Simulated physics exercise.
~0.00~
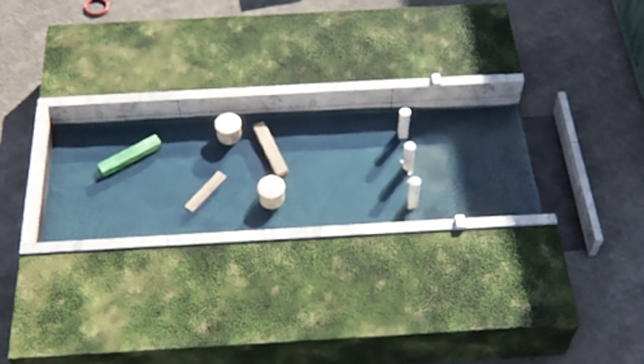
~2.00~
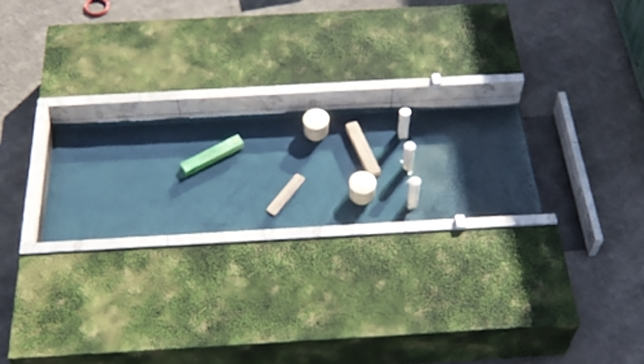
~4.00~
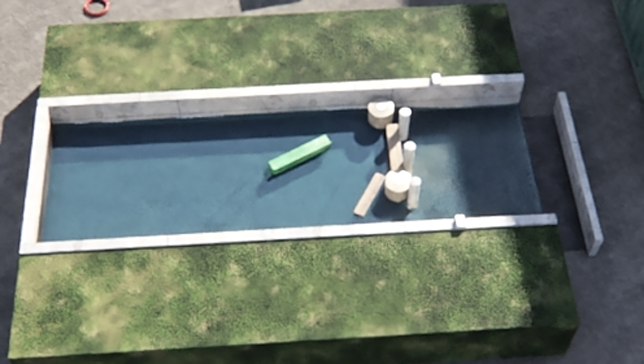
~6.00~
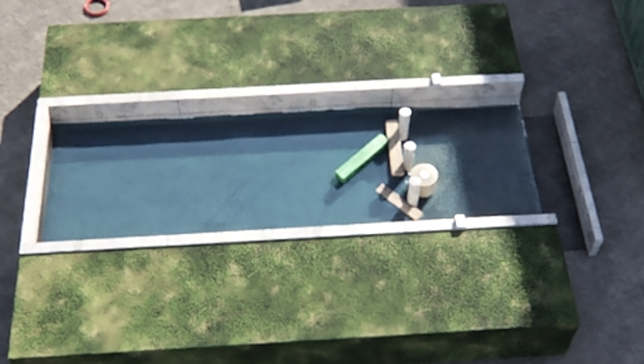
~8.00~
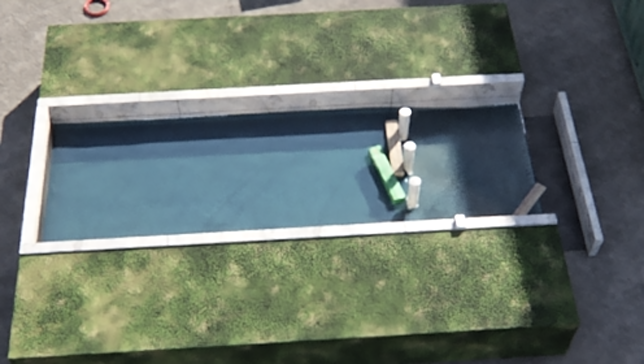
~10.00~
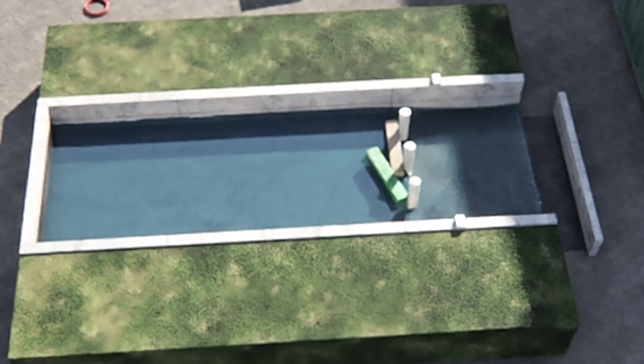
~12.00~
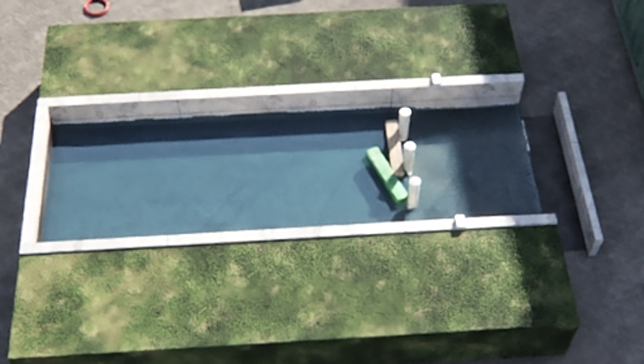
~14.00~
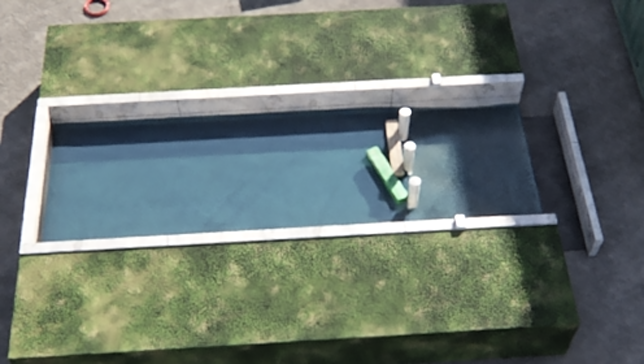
A straight, white-walled channel of dark water runs between two grassy banks, with three white posts standing in a row toward the right. A green beam, two pale tub-like drums and two wooden boards float to the right, the green beam trailing behind. The drums and boards reach the posts first and bunch up against them. One drum disappears from view, then the other is gone too, while the smaller board slips through and drifts to the right end before vanishing. The green beam swings around against the posts and stays there beside the remaining board, short of the white marks on the banks.
